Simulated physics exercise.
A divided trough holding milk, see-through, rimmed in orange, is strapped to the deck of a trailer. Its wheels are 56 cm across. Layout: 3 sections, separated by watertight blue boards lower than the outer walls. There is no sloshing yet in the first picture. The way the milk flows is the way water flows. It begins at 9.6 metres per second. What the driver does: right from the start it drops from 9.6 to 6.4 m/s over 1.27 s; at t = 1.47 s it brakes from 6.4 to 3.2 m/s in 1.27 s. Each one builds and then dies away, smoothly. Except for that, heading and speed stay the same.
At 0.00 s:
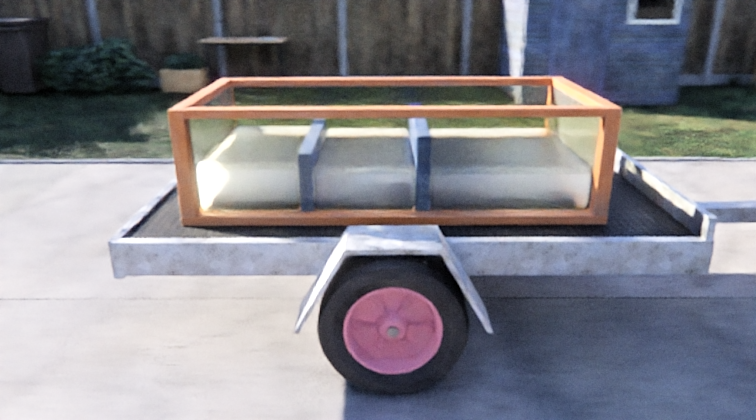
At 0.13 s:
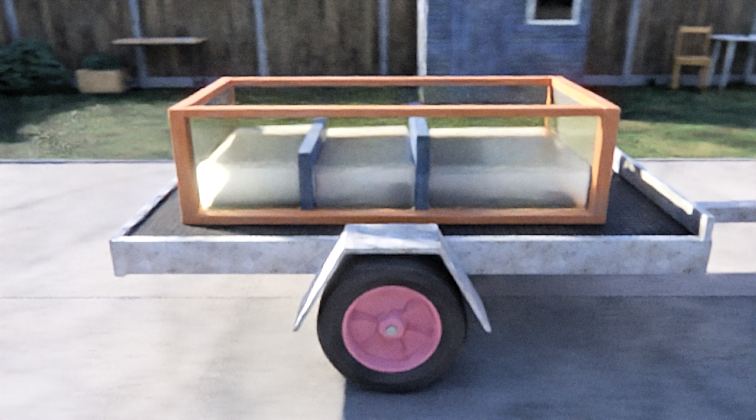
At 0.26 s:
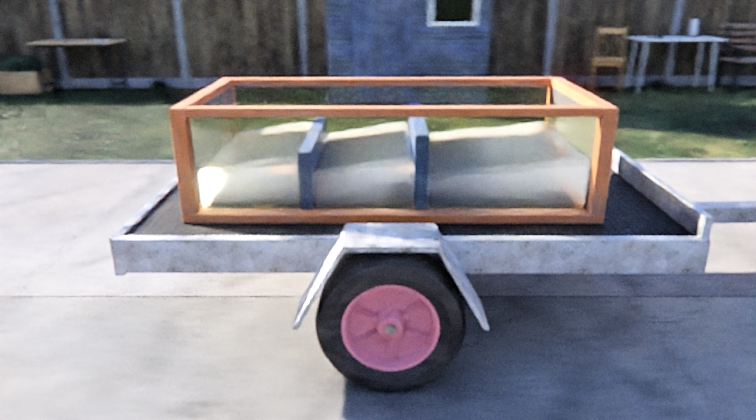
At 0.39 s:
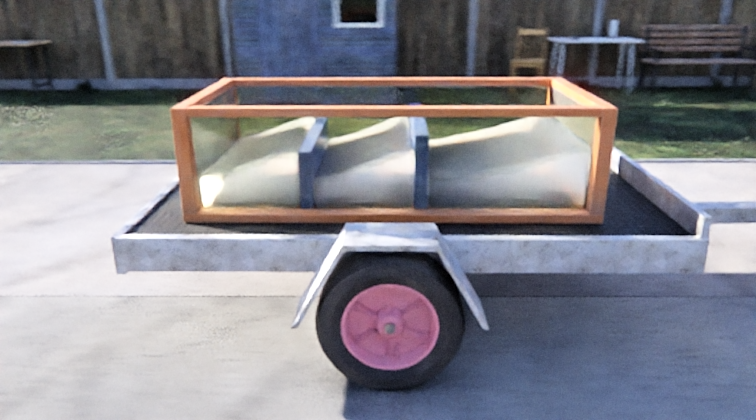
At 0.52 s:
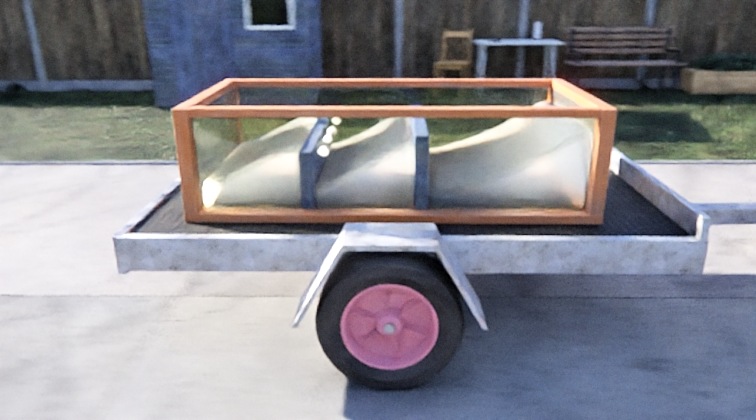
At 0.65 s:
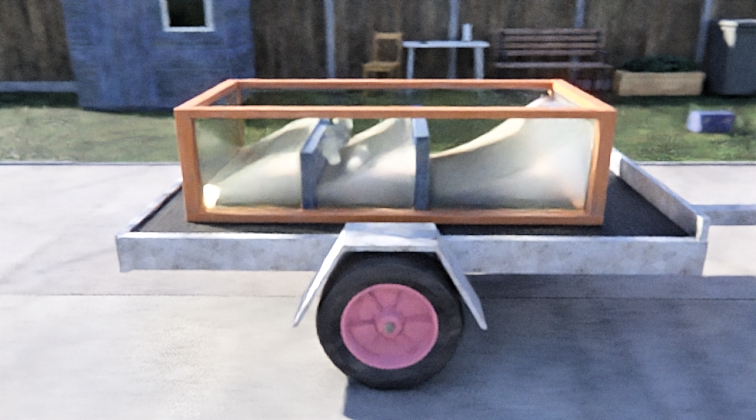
In the video, a trailer with a pink wheel carries a clear, orange-rimmed trough of milk rightward past a yard; the level milk in its three sections rises toward the right, and some splashes over the left divider.
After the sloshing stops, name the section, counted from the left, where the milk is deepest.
The milk is deepest in the second section.
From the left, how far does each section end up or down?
In cm: 3 down, 3 up, 1 down.
After 1.35 s left to right it is 18, 22, 20 cm deep.
After 2.25 s left to right it is 17, 23, 19 cm deep.
After 3.25 s left to right it is 17, 23, 19 cm deep; 2 per cent has gone over the front.
After 5.72 s left to right it is 17, 23, 19 cm deep; 2 per cent has gone over the front.
